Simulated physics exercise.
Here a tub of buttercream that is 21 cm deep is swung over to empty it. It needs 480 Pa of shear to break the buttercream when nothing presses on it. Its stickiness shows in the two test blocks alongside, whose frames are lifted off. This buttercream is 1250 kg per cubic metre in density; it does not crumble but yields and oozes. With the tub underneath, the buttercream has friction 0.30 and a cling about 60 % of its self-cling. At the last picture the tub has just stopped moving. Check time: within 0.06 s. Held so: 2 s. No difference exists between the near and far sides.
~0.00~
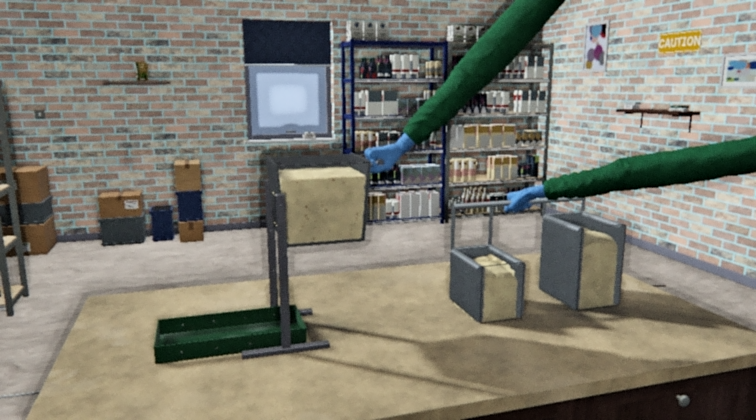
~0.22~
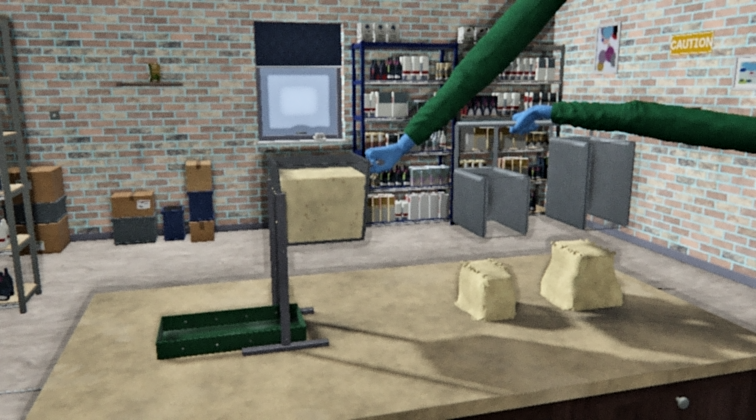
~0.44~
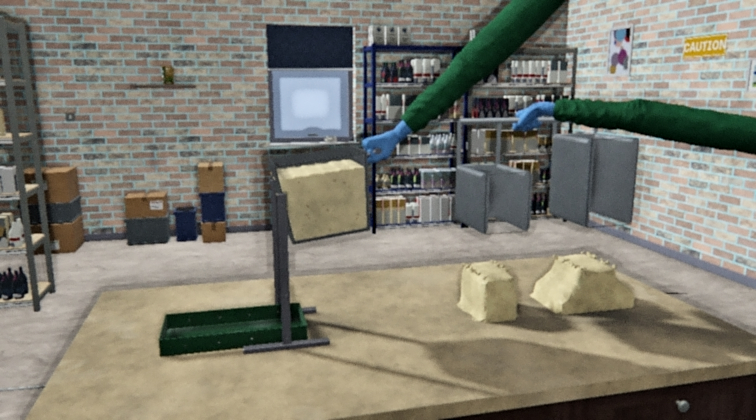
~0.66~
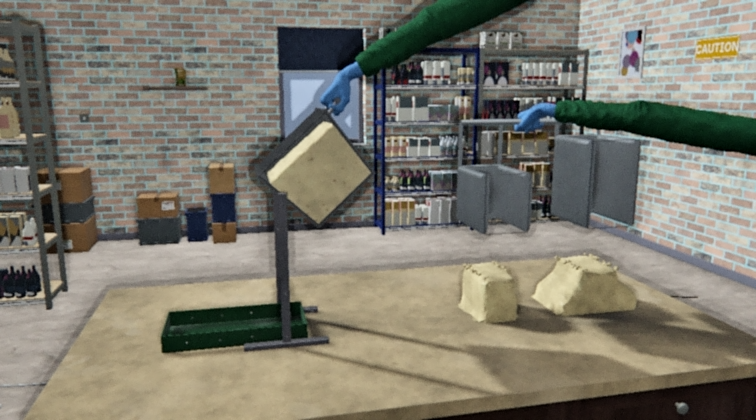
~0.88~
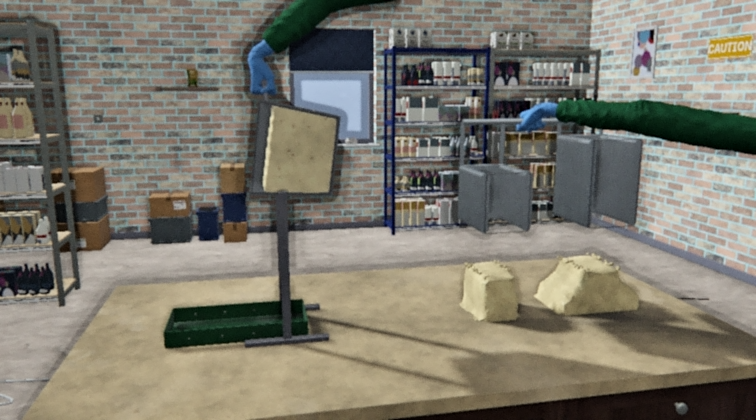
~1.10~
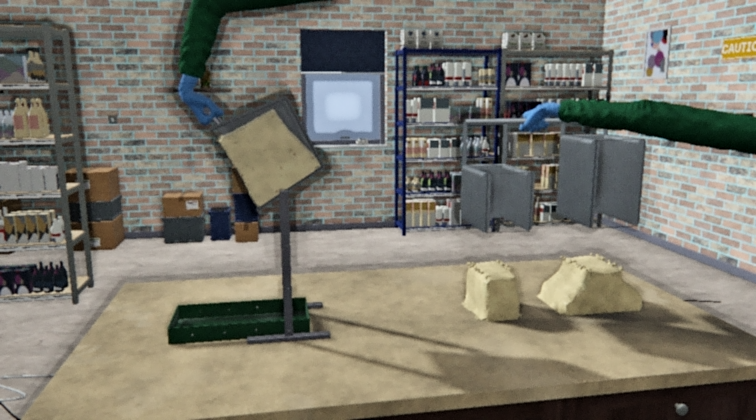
Grey casings rise off two pale blocks, lifted by a gloved hand, and the right block slumps lower and wider; another gloved hand then turns a tub of pale paste up and over leftward above a green tray.
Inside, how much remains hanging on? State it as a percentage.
Some 0 percent remains.
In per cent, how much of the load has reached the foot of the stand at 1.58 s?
Some 100 per cent.
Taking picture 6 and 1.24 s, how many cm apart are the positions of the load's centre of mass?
I'd put the distance at about 14 centimetres.
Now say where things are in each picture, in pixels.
The first picture shows handle-side rim at (368, 162), tilt 0 degrees; top of the buttercream at (287, 179); blocks stand 15 cm, 23 cm (left to right).
The second picture shows handle-side rim at (367, 162), tilt 0 degrees; top of the buttercream at (287, 179); blocks stand 14 cm, 19 cm (left to right).
The third picture shows handle-side rim at (364, 152), tilt 7 degrees; top of the buttercream at (358, 168); blocks stand 14 cm, 15 cm (left to right).
The fourth picture shows handle-side rim at (324, 112), tilt 43 degrees; top of the buttercream at (330, 128); blocks stand 14 cm, 15 cm (left to right).
The fifth picture shows handle-side rim at (259, 103), tilt 83 degrees; top of the buttercream at (279, 108); blocks stand 14 cm, 15 cm (left to right).
The sixth picture shows handle-side rim at (212, 131), tilt 117 degrees; top of the buttercream at (270, 113); blocks stand 14 cm, 15 cm (left to right).
After 1.24 s, the tub is at 117 degrees and holds 40 %.
After 1.41 s, the tub is at 117 degrees and holds 0 %.
After 1.58 s, the tub is at 117 degrees and holds 0 %.
After 1.75 s, the tub is at 117 degrees and holds 0 %.
After 3.10 s, at the end, the tub is at 117 degrees and holds 0 %.
